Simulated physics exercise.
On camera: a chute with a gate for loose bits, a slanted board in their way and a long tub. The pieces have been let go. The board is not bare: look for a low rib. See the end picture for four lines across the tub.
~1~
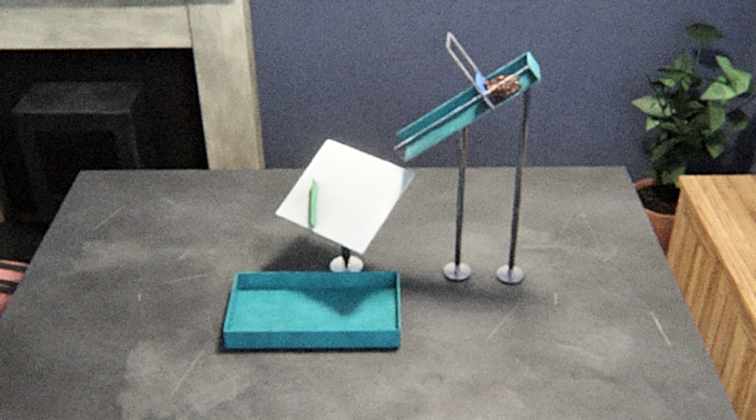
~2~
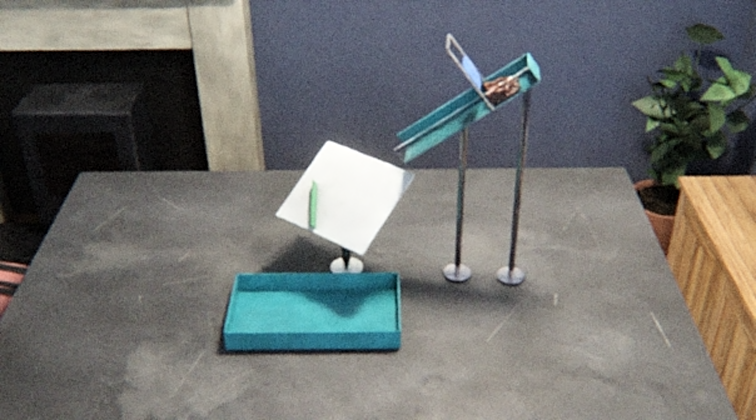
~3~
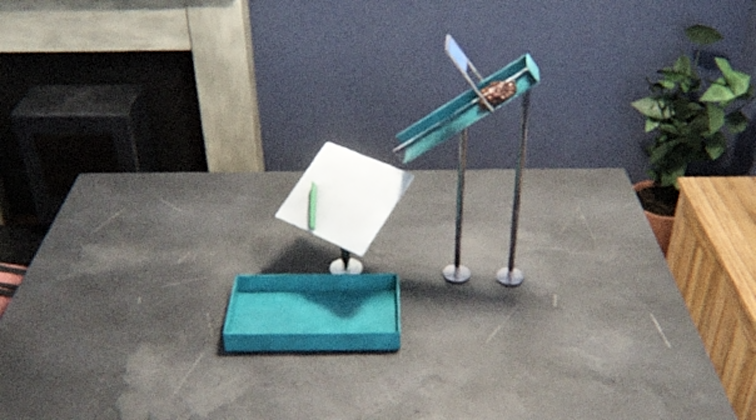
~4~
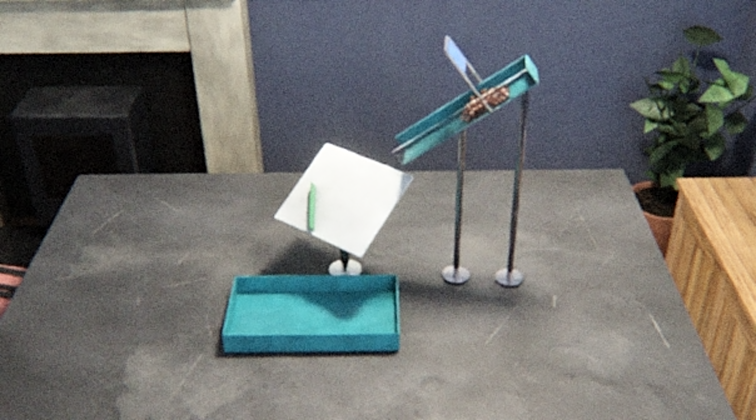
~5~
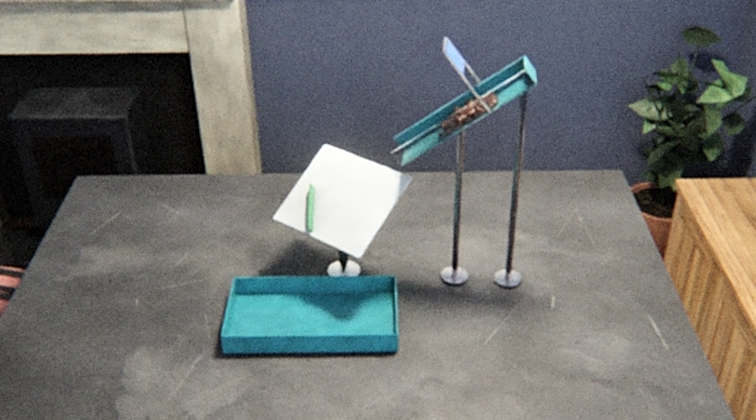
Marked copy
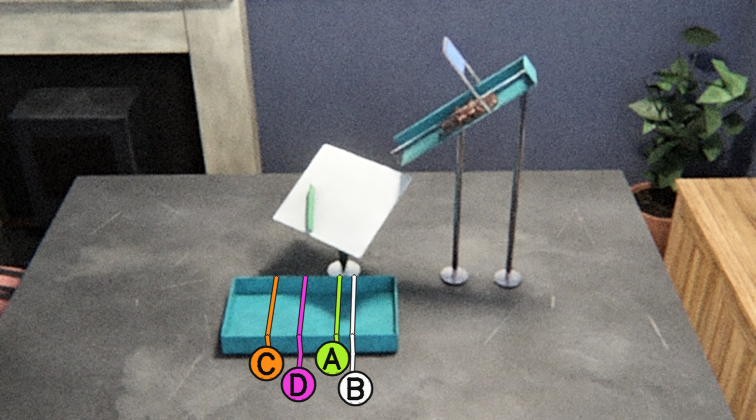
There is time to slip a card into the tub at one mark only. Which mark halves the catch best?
I would pick line D.
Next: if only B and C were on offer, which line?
It is C.
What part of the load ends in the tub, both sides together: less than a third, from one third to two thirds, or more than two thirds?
It is more than two thirds.
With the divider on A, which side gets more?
Left.
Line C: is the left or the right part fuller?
Right.
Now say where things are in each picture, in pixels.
The first picture shows load behind the gate near (501, 89), chocolate balls; lip of the chute near (406, 154), sloping fairly steeply.
The second picture shows middle of the board near (344, 195), tilted fairly steeply; middle of its low edge near (317, 234); of its high edge near (370, 157).
The third picture shows front corners of the tub near (224, 334) and (399, 332), empty; front of the load near (480, 107).
The fourth picture shows middle of the load near (487, 103); its front near (463, 119), close to a quarter of the way to the lip; rib from (312, 182) to (310, 227).
The fifth picture shows middle of the load near (473, 112); its front near (440, 135), close to half of the way to the lip.
On the marked copy, line A crosses the front rim at (336, 335); line B crosses the front rim at (352, 335); line C crosses the front rim at (267, 335); line D crosses the front rim at (299, 335).
With A, of what is caught, all but a few on the left of the divider, only a few on the right.
With B, of what is caught, the whole lot on the left of the divider, none at all on the right.
With C, of what is caught, a small share on the left of the divider, the bulk on the right.
With D, of what is caught, close to half on the left of the divider, close to half on the right.
